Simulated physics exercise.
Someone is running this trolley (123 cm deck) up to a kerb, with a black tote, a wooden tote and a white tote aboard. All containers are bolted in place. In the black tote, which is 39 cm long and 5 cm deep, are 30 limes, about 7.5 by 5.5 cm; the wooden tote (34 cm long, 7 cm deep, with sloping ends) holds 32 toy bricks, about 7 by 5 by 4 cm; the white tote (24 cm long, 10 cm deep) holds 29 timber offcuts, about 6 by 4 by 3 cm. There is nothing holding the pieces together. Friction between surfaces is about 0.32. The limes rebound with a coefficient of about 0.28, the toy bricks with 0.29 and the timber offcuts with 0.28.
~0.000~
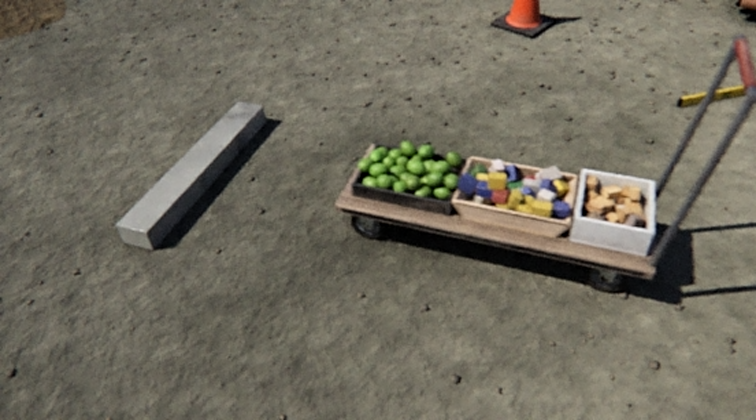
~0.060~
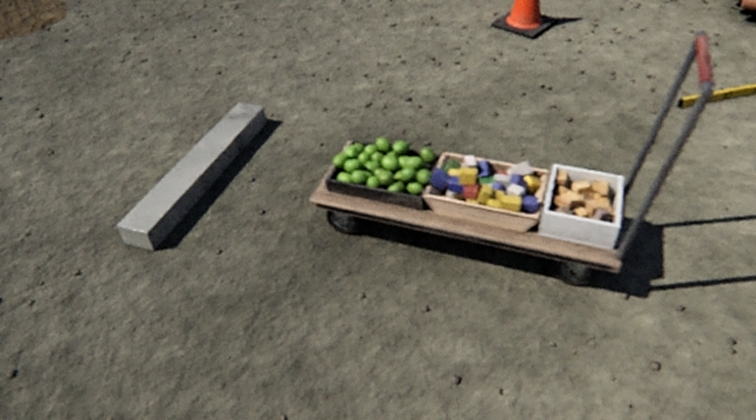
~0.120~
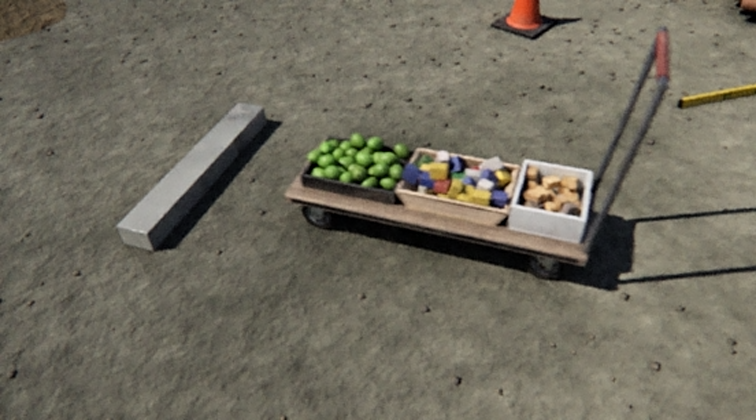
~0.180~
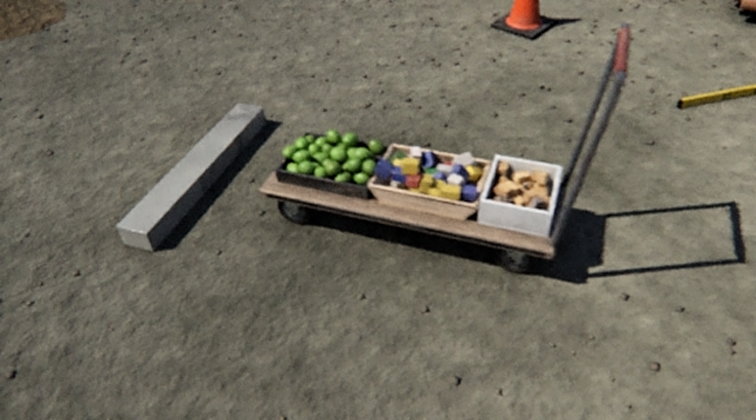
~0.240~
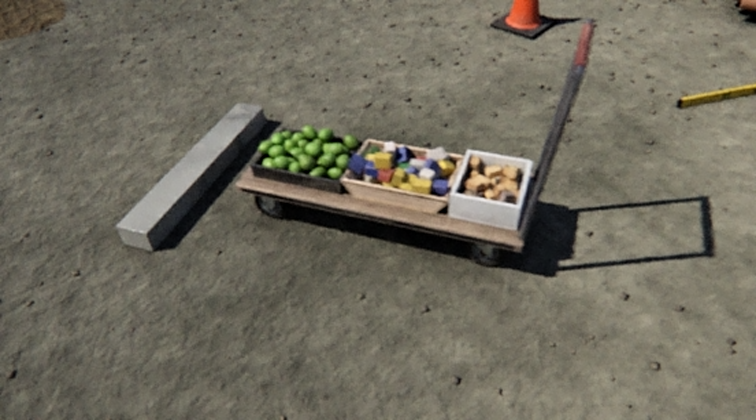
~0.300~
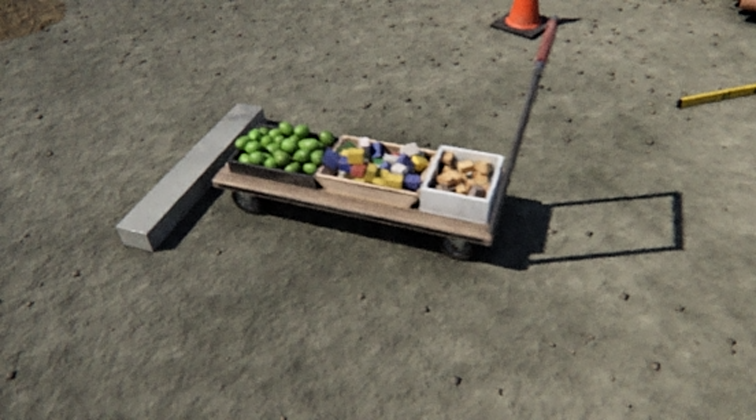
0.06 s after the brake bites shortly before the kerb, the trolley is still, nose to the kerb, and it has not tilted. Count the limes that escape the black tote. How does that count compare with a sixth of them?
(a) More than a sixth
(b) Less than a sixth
Option a: More than a sixth.
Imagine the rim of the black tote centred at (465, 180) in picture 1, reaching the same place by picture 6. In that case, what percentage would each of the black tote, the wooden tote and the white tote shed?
In that case you'd see black tote at 40, wooden tote at 40 and white tote at 0 percent.
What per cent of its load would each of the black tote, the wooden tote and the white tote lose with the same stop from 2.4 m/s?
Black tote 30 %, wooden tote 30 %, white tote 0 %.
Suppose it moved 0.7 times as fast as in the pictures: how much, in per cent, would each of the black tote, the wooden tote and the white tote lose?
In that case the black tote sheds 20 per cent, the wooden tote 10 per cent and the white tote 0 per cent.
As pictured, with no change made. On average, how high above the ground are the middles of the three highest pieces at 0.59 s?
Mean height: Some 36 cm.
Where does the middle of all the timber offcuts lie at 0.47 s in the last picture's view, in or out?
I'd put the middle close to (405, 174).
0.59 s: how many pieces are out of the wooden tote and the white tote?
Estimate at that time - wooden tote 8, white tote 0, give or take.
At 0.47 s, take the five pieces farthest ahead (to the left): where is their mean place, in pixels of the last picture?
Centre: Approx. (205, 132) px.
After 0.37 s, braking starts.
After 0.47 s, the black tote is down by 4 of 30, the wooden tote is down by 1 of 32 and the white tote has all 29.
After 0.59 s, the black tote is down by 4 of 30, the wooden tote is down by 7 of 32 and the white tote has all 29.
After 0.82 s, the black tote is down by 8 of 30, the wooden tote is down by 7 of 32 and the white tote is down by 1 of 29.
Outcome (at 1.33 s), the black tote is down by 8 of 30, the wooden tote is down by 7 of 32 and the white tote is down by 1 of 29. Asked share, 8 of 30, 27 per cent.
